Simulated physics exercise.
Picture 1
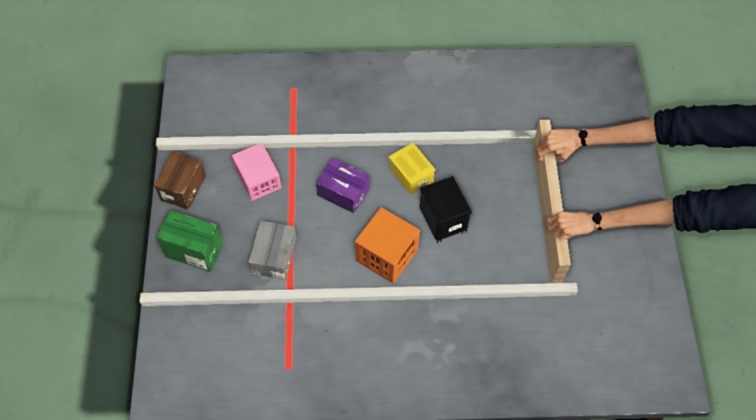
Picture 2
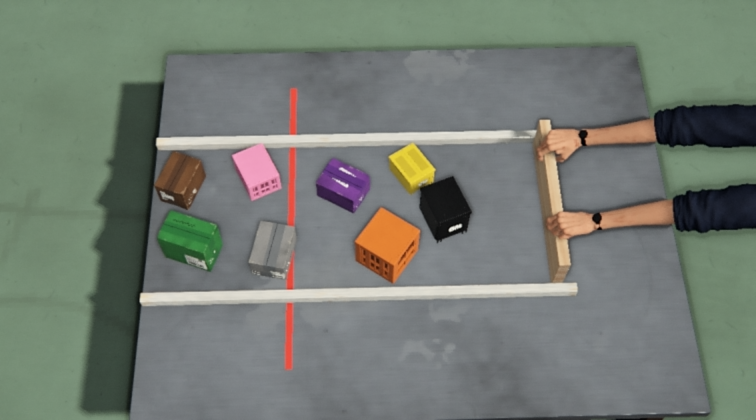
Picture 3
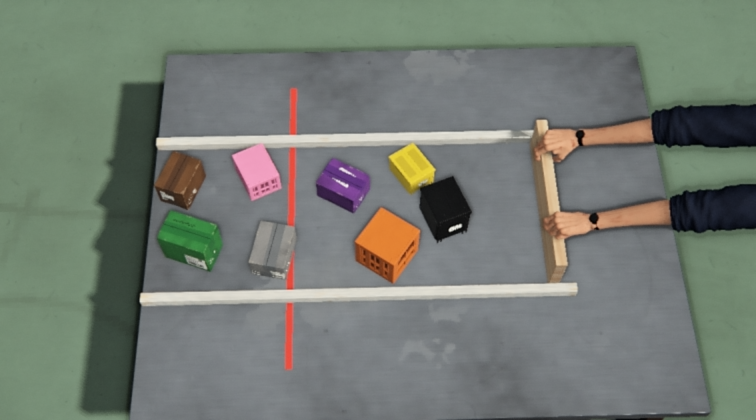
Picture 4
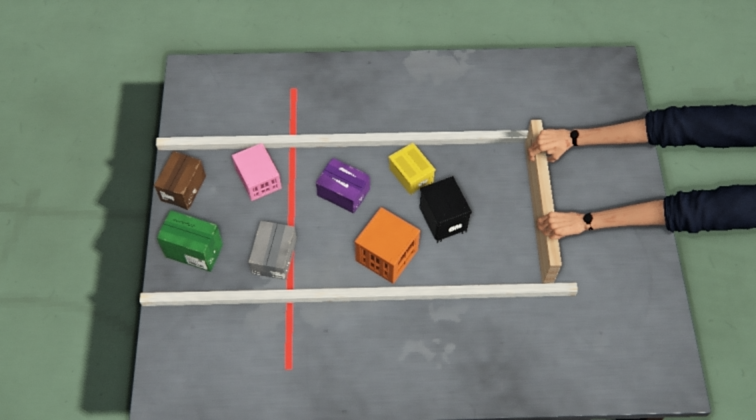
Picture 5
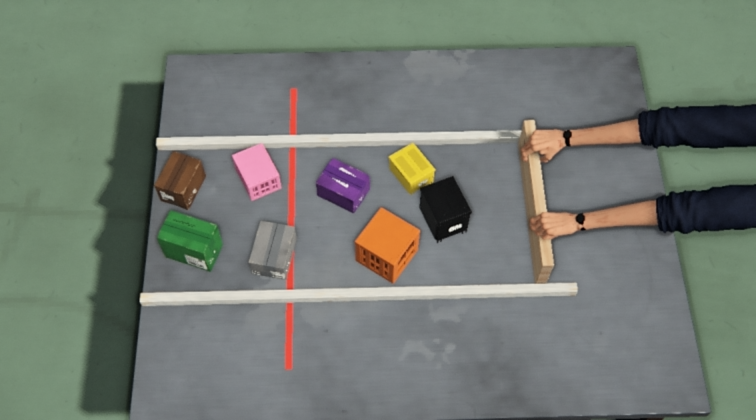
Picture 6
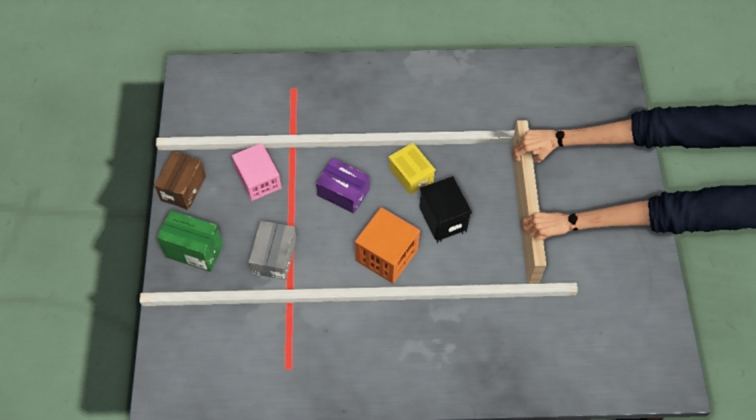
On a grey deck with a red tape line, two hands slid a wooden plank slightly left between white rails, while the colourful boxes and crates scattered in front of it stayed still.
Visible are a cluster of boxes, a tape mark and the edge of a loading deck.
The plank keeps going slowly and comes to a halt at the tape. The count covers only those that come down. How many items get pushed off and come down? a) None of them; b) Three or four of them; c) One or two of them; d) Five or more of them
(a) None of them.
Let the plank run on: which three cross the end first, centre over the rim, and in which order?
Brown parcel, green parcel, pink crate.
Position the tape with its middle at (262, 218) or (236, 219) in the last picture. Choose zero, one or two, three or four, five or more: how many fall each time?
With the tape at the first spot it's either one or two, and at the second it's one to two.
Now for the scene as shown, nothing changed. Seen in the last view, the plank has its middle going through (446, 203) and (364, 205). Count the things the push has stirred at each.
1 and 4.
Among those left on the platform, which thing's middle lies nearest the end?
The brown parcel is foremost.
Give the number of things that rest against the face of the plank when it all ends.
Counting them up gives 3.
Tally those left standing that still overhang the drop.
As for overhanging, the count is 0.
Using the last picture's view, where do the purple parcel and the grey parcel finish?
Near (245, 176) and (226, 249).
Soon after, none off yet; brown parcel at rest near (181, 181); green parcel at rest near (191, 241); pink crate at rest near (257, 172).
In the end, the number that fall off is zero.
